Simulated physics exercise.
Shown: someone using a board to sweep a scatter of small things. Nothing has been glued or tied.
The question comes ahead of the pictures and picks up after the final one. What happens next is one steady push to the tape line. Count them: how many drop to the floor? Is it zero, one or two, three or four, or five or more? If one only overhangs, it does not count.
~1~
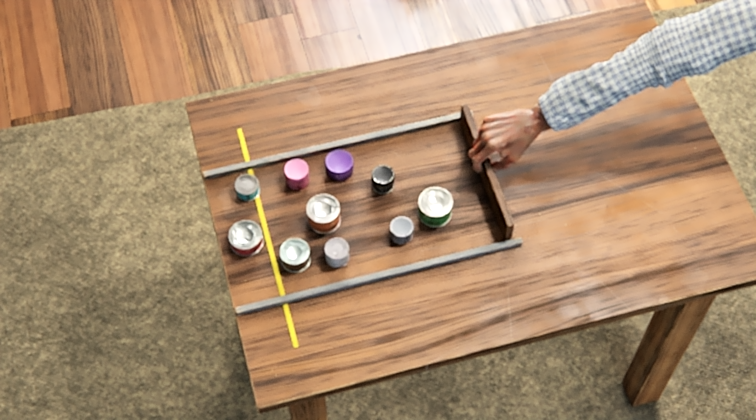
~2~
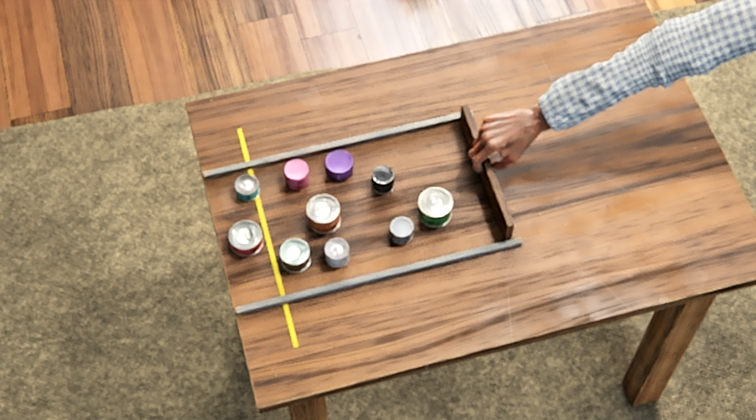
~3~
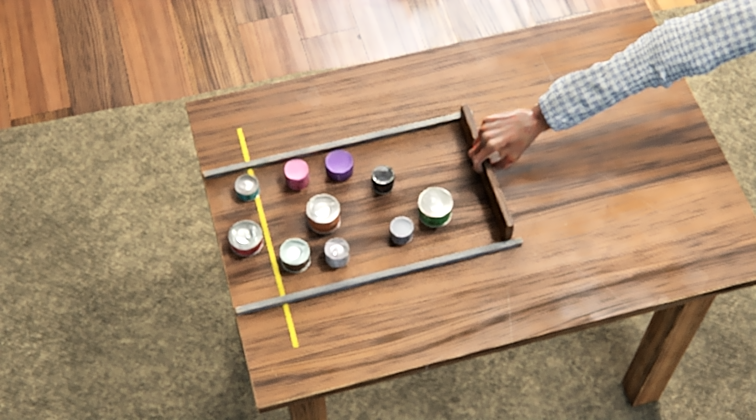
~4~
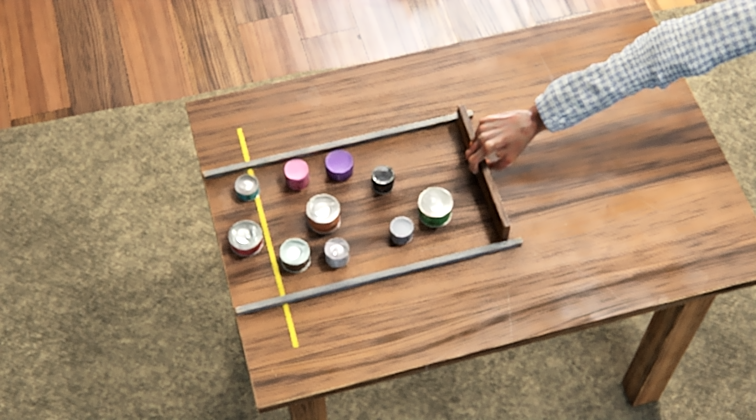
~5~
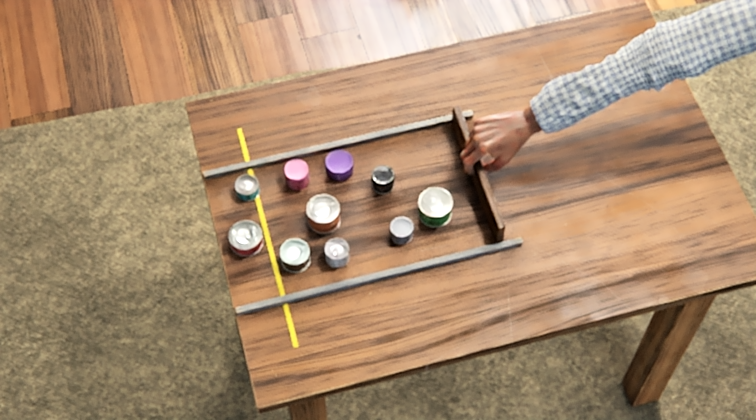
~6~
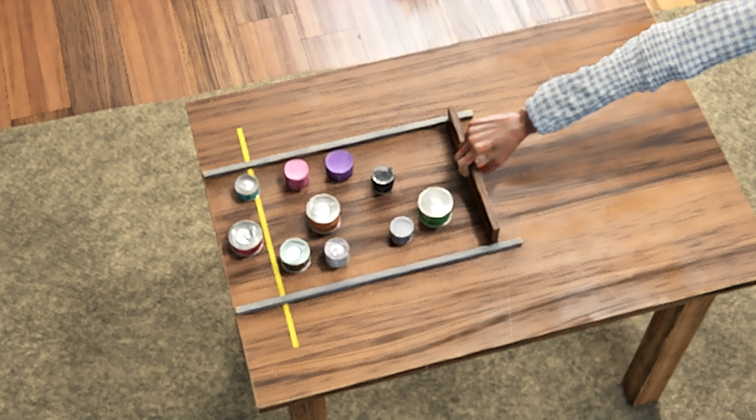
It is one or two.
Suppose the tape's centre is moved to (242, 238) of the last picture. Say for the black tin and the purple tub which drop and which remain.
Black tin still up, purple tub still up.
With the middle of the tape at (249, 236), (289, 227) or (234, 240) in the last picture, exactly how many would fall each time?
The counts come to 5, then 0, then 6.
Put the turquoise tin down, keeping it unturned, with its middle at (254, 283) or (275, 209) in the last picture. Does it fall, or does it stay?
In turn it goes over; holds on.
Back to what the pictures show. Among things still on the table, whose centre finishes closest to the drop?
Brown tin ends nearest.
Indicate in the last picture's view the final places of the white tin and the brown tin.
In the last picture the first middle sits at (245, 283) and the other at (226, 268).
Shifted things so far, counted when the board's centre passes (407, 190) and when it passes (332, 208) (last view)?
So far 2, and 8 at the second.
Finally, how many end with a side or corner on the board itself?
That makes 4.
Soon after, none off yet; red tin at rest near (246, 239); turquoise tin at rest near (247, 188); brown tin at rest near (295, 256).
By the end, the number that fall off is one or two; fallen, turquoise tin and red tin.
